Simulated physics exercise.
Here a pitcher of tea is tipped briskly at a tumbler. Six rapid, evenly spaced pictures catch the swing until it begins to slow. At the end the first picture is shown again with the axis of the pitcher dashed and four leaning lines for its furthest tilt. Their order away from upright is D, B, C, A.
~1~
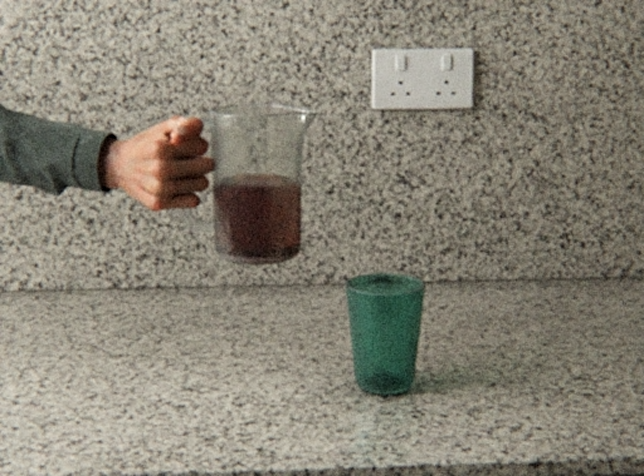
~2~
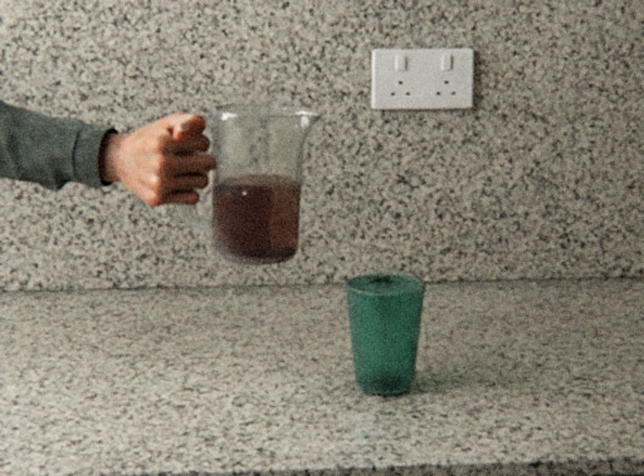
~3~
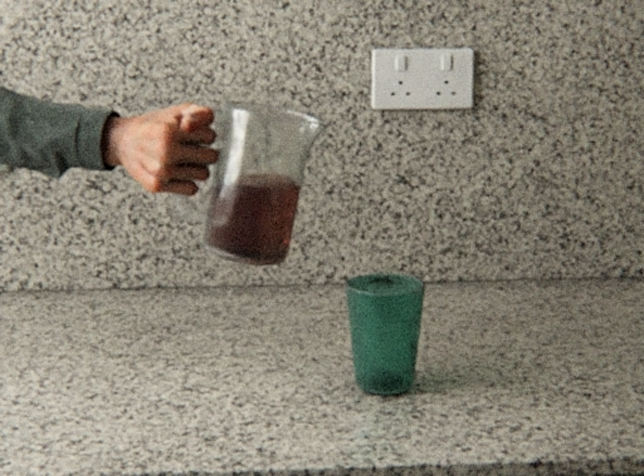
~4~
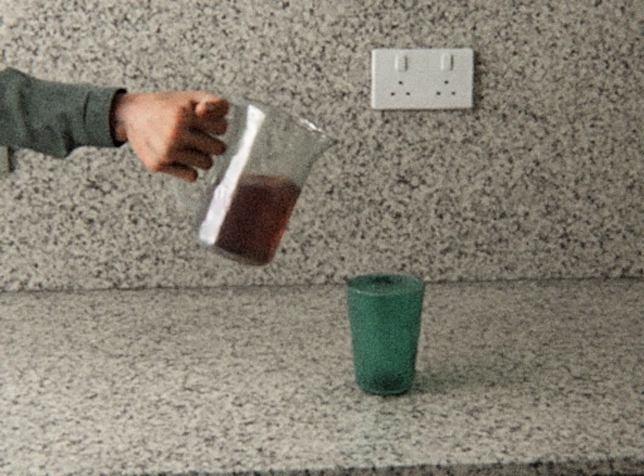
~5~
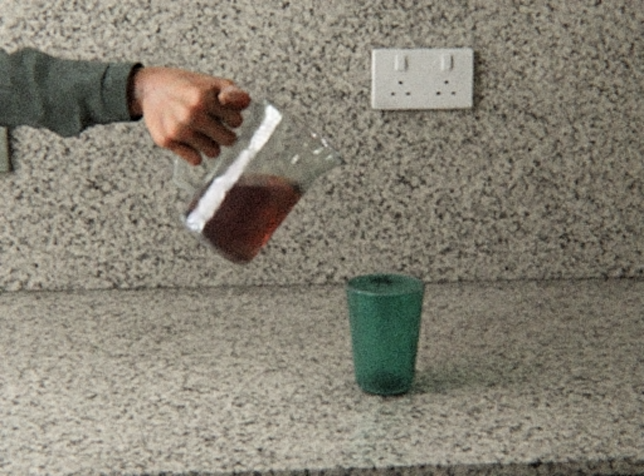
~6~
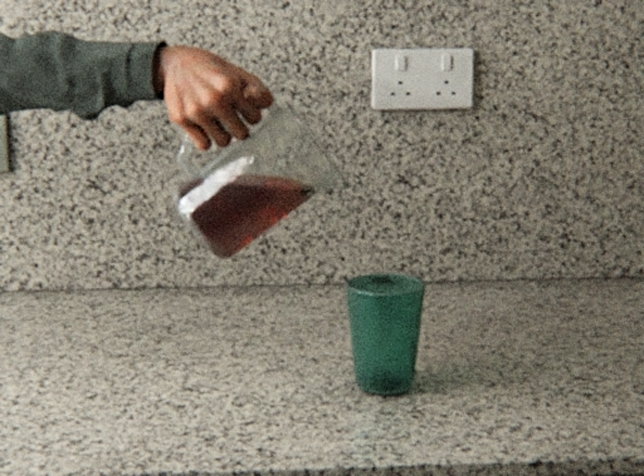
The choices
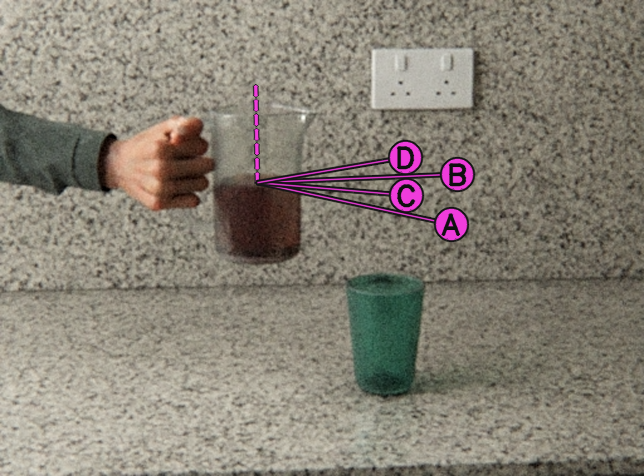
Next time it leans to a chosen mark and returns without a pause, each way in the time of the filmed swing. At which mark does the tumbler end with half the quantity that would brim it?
D.
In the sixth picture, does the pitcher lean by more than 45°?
Yes.
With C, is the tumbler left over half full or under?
Over.
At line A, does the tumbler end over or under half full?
Over.
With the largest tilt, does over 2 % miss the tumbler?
Yes.
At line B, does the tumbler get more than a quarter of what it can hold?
Yes, clearly.
In magenta, A at (435, 220); B at (440, 174); C at (389, 193); D at (389, 160).
With A, the tumbler ends with about 89 % of what it can hold; 13 % of the tea is spilt.
With B, the tumbler ends with about 70 % of what it can hold; 4 % of the tea is spilt.
With C, the tumbler ends with about 84 % of what it can hold; 6 % of the tea is spilt.
With D, the tumbler ends with about 51 % of what it can hold.
